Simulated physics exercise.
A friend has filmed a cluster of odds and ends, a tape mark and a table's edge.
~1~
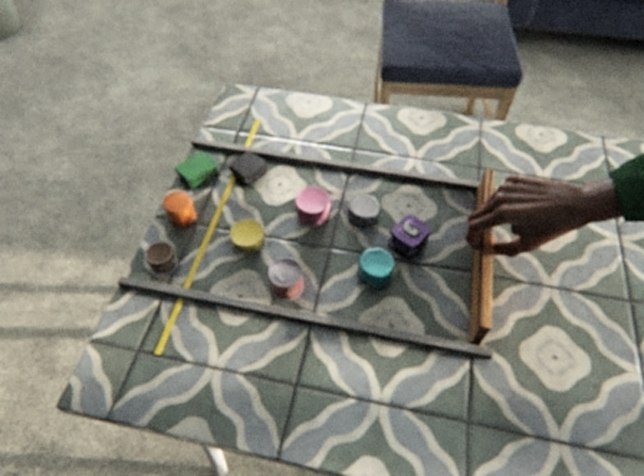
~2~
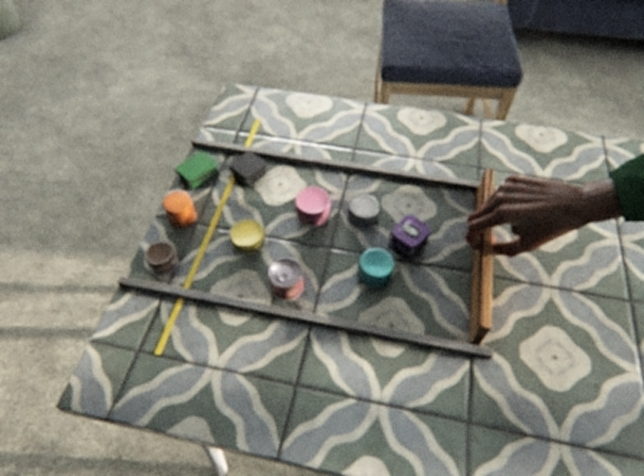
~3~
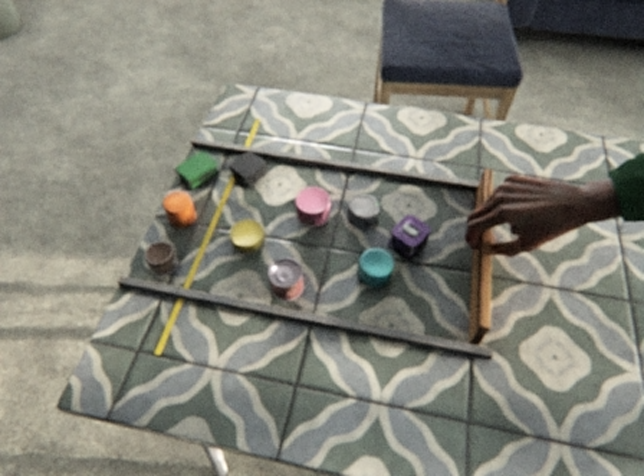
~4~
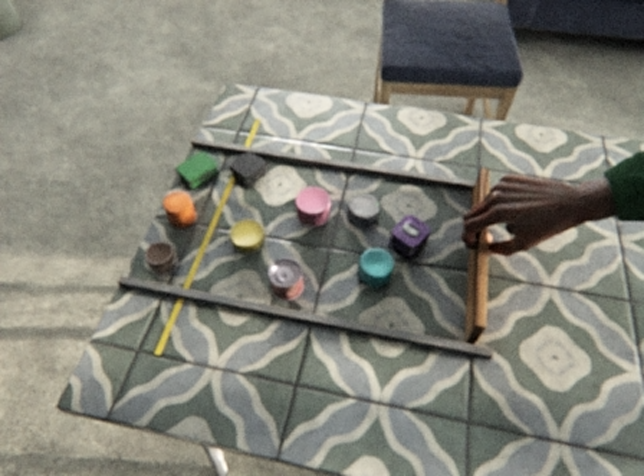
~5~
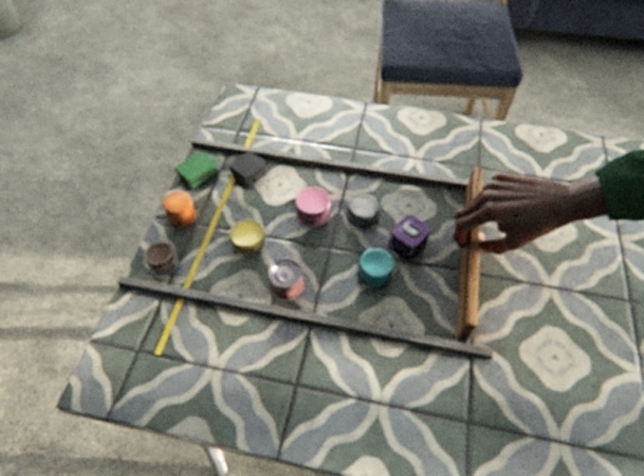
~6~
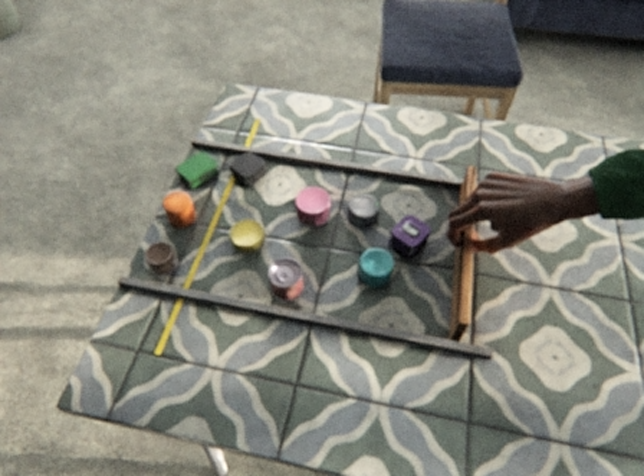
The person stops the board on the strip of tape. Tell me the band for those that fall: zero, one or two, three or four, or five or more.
The number that fall off is one or two.
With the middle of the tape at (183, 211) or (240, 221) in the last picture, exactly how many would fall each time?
It would be 5 and 0.
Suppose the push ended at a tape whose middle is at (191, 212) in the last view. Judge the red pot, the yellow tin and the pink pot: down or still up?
The red pot survives; the yellow tin falls; the pink pot goes over.
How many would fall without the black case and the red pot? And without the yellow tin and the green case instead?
1 in the first case, 0 in the second.
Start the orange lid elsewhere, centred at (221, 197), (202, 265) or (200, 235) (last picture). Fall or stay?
The orange lid comes down; survives; survives.
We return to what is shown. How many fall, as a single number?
Fallen: 1.
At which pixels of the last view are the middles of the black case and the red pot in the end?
First (220, 161), then (177, 259).
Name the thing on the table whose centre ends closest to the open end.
The green case ends nearest.
Soon after, none off yet; green case at rest near (198, 171); orange lid at rest near (180, 210); brown tin at rest near (162, 259).
At rest, the number that fall off is one or two; fallen, orange lid.
